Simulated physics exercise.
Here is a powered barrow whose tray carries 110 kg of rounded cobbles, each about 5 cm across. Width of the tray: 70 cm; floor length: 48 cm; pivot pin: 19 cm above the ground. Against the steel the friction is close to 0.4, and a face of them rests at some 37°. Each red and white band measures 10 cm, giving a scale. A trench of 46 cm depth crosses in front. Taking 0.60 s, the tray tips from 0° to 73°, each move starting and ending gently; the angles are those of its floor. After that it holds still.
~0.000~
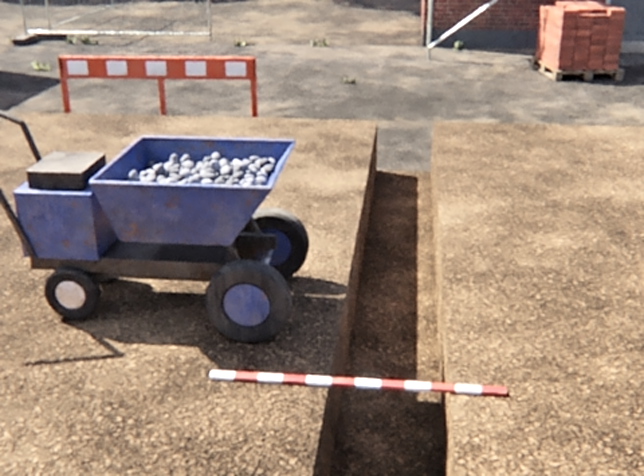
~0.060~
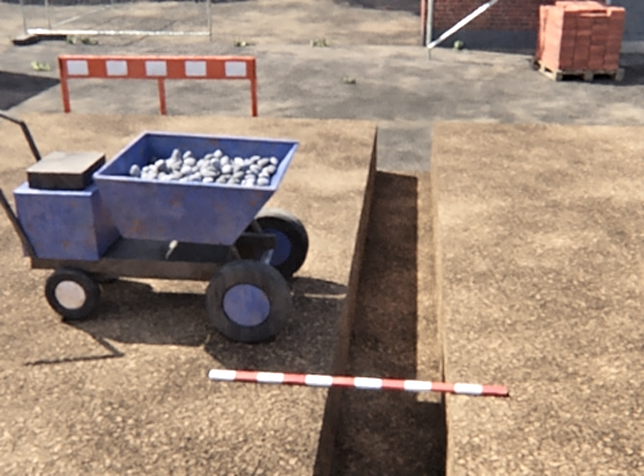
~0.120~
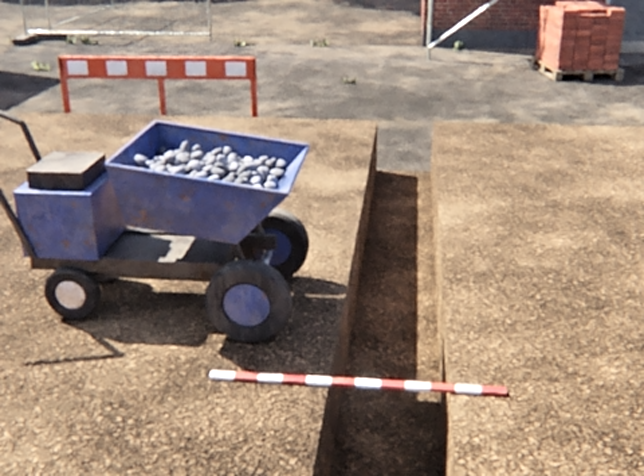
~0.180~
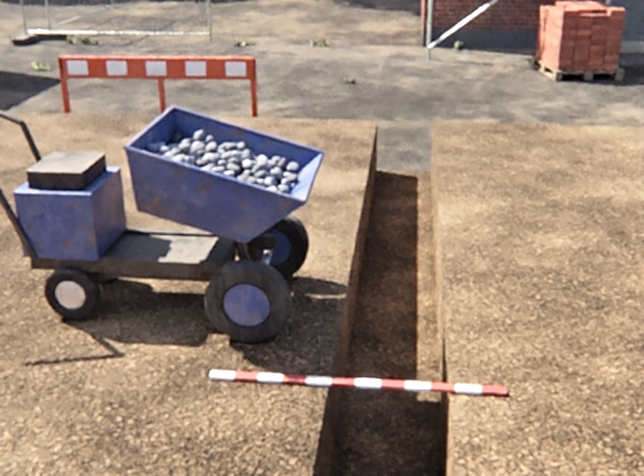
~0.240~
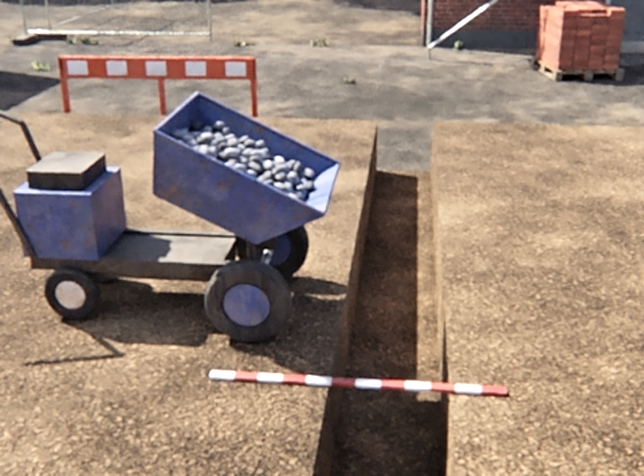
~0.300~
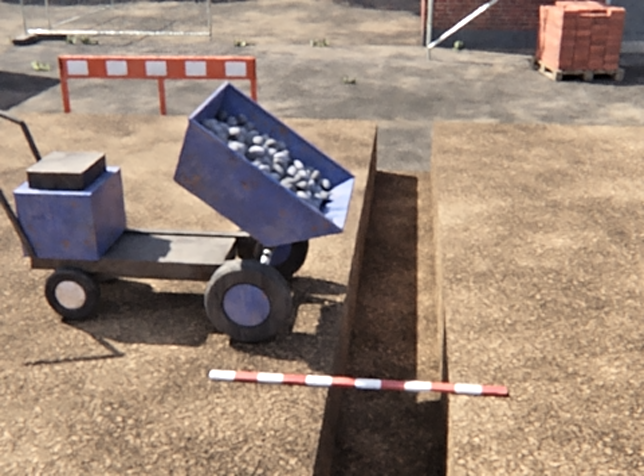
At first, a blue powered barrow loaded with rounded grey cobbles sits level on gravelly ground, left of a narrow trench crossed by a red and white striped pole. The tray then tilts steadily toward the trench, its back end rising high and its lip dipping, while the cobbles shift with it.
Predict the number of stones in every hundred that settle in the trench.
Close to 65 in a hundred.
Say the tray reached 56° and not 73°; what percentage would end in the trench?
Roughly 40%.
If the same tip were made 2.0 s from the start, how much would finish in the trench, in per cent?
About 100 percent, I'd say.
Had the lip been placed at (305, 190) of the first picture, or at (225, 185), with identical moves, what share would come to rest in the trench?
I'd expect close to 35 per cent at the first and 100 per cent at the second.
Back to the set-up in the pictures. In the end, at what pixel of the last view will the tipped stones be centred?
(427, 382).
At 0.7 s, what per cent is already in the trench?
Roughly 30% by that time.
After 0.4 s the floor is at 62°; 100 % in the tray; the foremost stones are at (357, 241).
After 0.7 s the floor is at 73°; 69 % in the tray, 30 % in the trench, 1 % past the trench; the foremost stones are at (452, 310).
After 1.0 s the floor is at 73°; 12 % in the tray, 54 % in the trench, 34 % past the trench; the foremost stones are at (634, 315).
After 3.0 s the floor is at 73°; 0 % in the tray, 65 % in the trench, 35 % past the trench; the foremost stones are past the picture's edge.
